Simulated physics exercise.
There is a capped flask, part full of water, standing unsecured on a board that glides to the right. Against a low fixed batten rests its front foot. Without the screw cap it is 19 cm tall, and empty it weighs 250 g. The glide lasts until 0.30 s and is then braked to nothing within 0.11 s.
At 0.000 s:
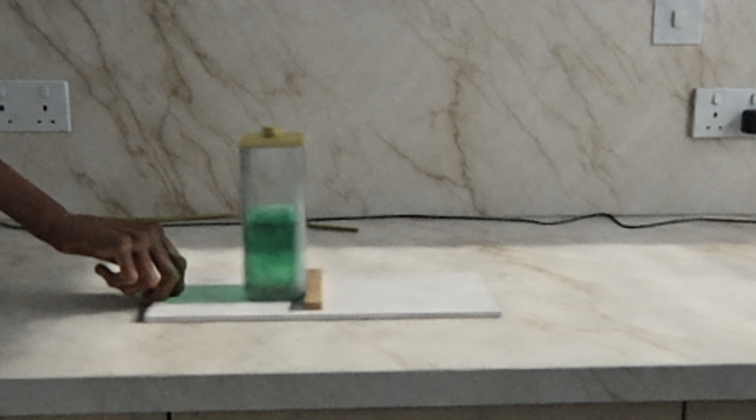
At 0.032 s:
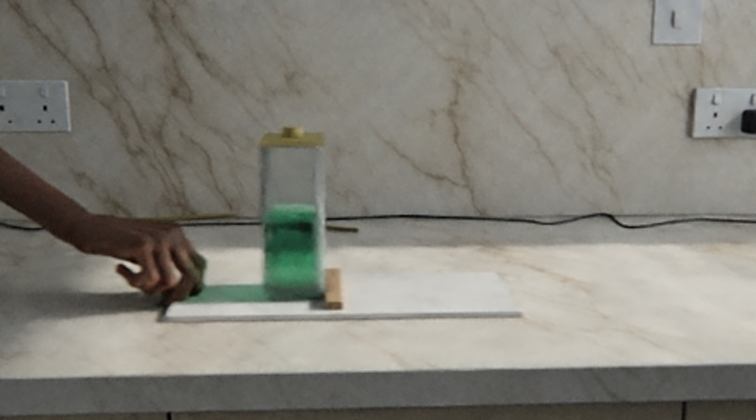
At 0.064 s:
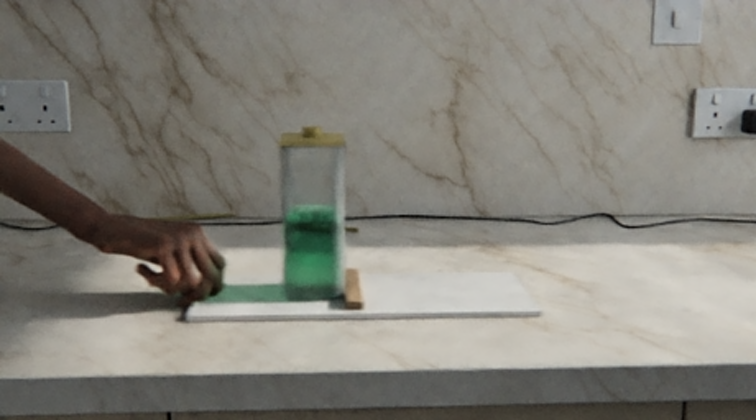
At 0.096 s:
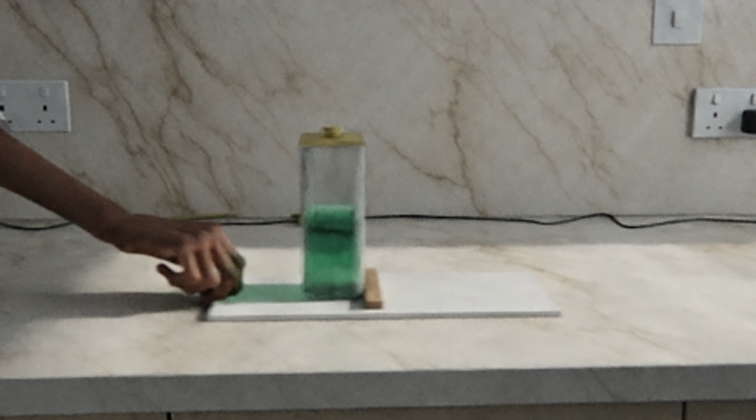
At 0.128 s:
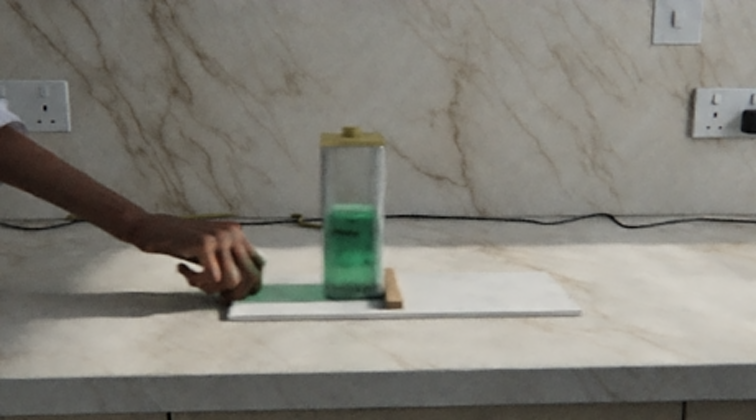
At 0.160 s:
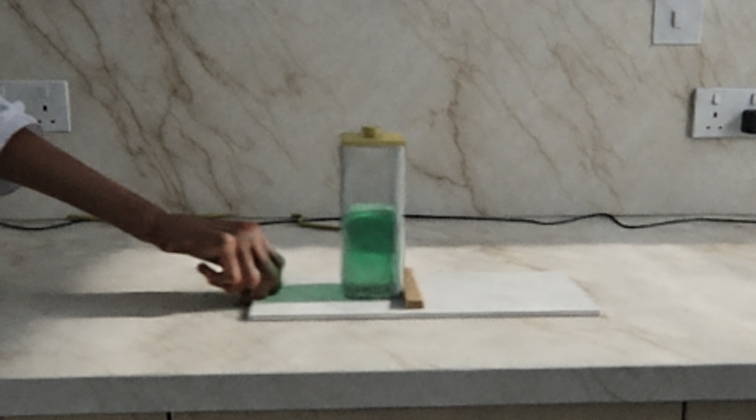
A capped clear flask of green liquid riding upright on a white board as a hand slides the board rightward across a marble counter.
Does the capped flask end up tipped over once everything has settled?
No.
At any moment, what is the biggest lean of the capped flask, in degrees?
Peak tilt: Approx. 10°.
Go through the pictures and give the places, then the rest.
In the first picture, it has moved 0.0 cm; in the capped flask the surface runs from (246, 210) to (302, 210), rim (303, 145).
In the second picture, it has moved 2.3 cm; in the capped flask the surface runs from (266, 210) to (322, 210).
In the third picture, it has moved 4.6 cm; in the capped flask the surface runs from (285, 210) to (341, 210).
In the fourth picture, it has moved 6.9 cm; in the capped flask the surface runs from (305, 210) to (360, 210).
In the fifth picture, it has moved 9.2 cm; in the capped flask the surface runs from (324, 210) to (380, 210).
In the sixth picture, it has moved 11.5 cm; in the capped flask the surface runs from (344, 210) to (398, 209).
After 0.41 s the board moves at 0.00 m/s; the capped flask leans 6°.
After 0.53 s the capped flask leans 9°.
After 0.69 s the capped flask stands where it began.
After 0.91 s the capped flask stands where it began.
In the end the capped flask stands where it began.
